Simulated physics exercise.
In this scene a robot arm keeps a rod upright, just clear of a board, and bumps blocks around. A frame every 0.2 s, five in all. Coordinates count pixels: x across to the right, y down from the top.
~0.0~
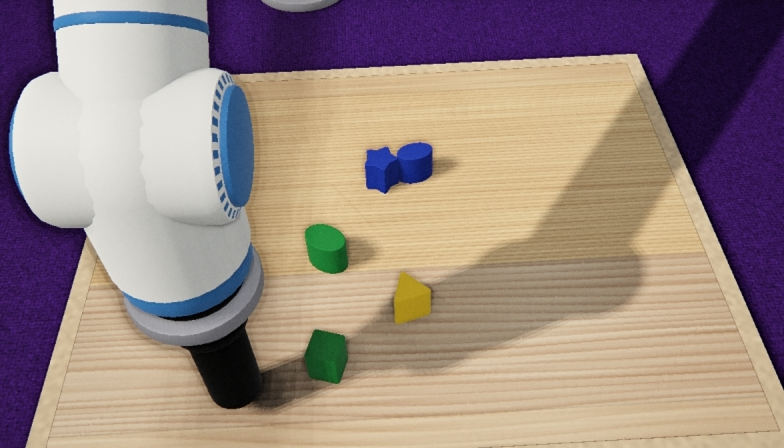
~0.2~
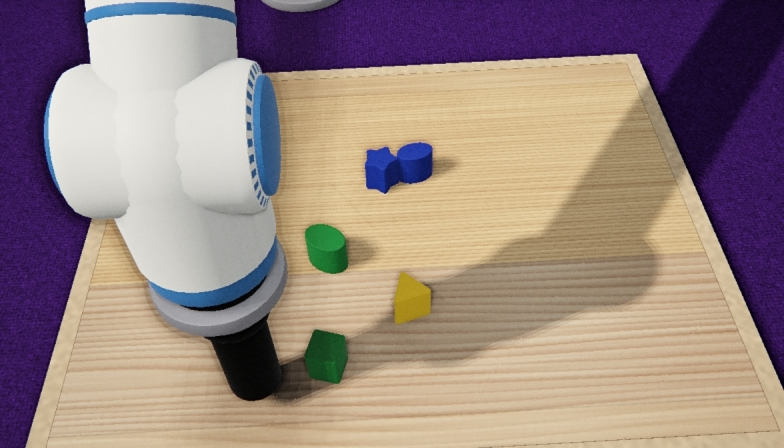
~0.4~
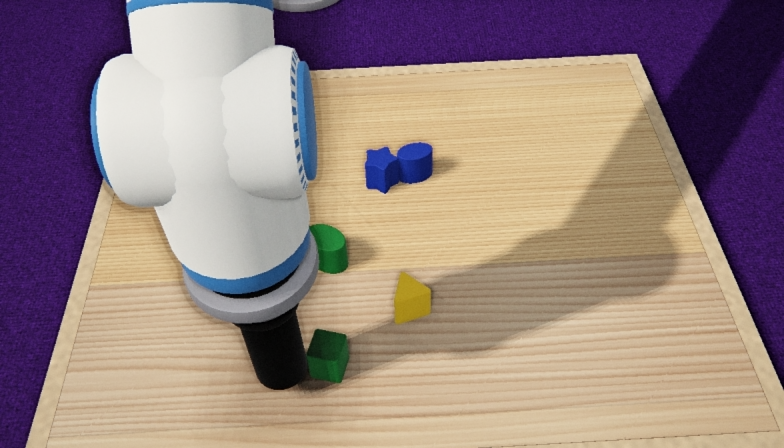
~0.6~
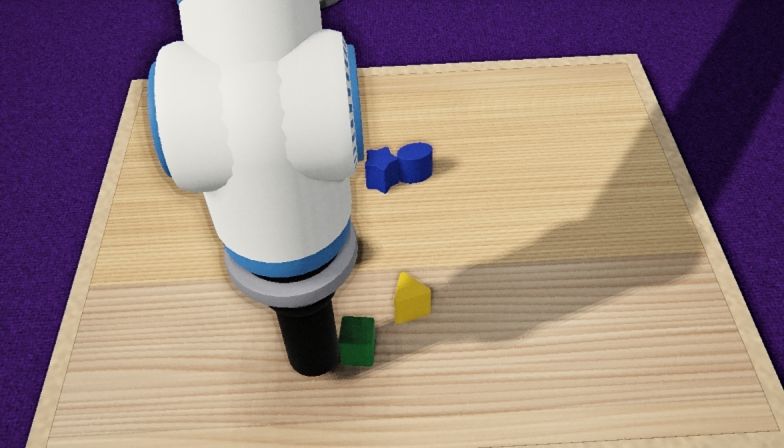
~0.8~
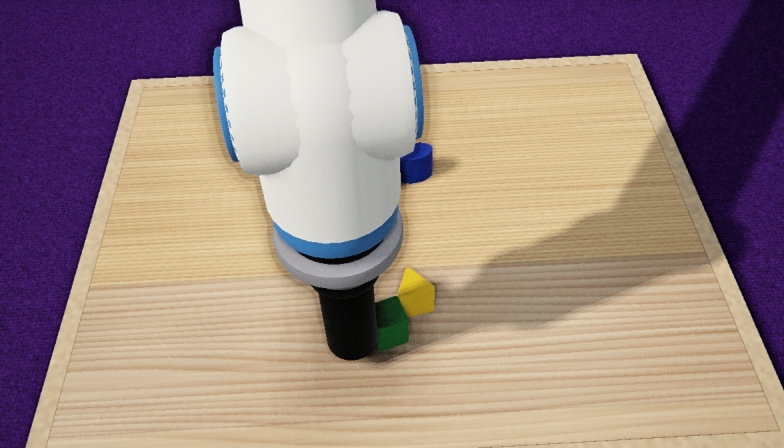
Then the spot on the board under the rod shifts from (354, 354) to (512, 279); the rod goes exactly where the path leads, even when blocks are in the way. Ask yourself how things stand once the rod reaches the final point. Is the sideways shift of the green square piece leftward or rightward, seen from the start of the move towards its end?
Picture yourself facing from the start of the path to its end: The green square piece moves off to your left.
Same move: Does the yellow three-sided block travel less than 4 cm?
I'd say no.
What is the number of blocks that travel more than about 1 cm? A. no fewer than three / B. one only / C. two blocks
The answer is C.
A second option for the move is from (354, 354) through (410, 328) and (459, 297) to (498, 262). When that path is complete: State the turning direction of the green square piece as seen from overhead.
Bird's-eye view: Counterclockwise.
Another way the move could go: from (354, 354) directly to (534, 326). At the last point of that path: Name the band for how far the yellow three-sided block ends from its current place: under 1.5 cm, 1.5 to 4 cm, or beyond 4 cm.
It ends 1.5 to 4 cm from its spot.
On the path given first. One third of the way, rod at (410, 310); green square piece at (433, 275), turned 55° anticlockwise; yellow three-sided block at (443, 254), turned 30° clockwise.
Two thirds of the way, rod at (464, 285); green square piece at (475, 245), turned 85° anticlockwise; yellow three-sided block at (466, 225).
At the end, rod at (515, 263); green square piece at (500, 226), turned 160° anticlockwise; yellow three-sided block at (469, 217), turned 40° anticlockwise.
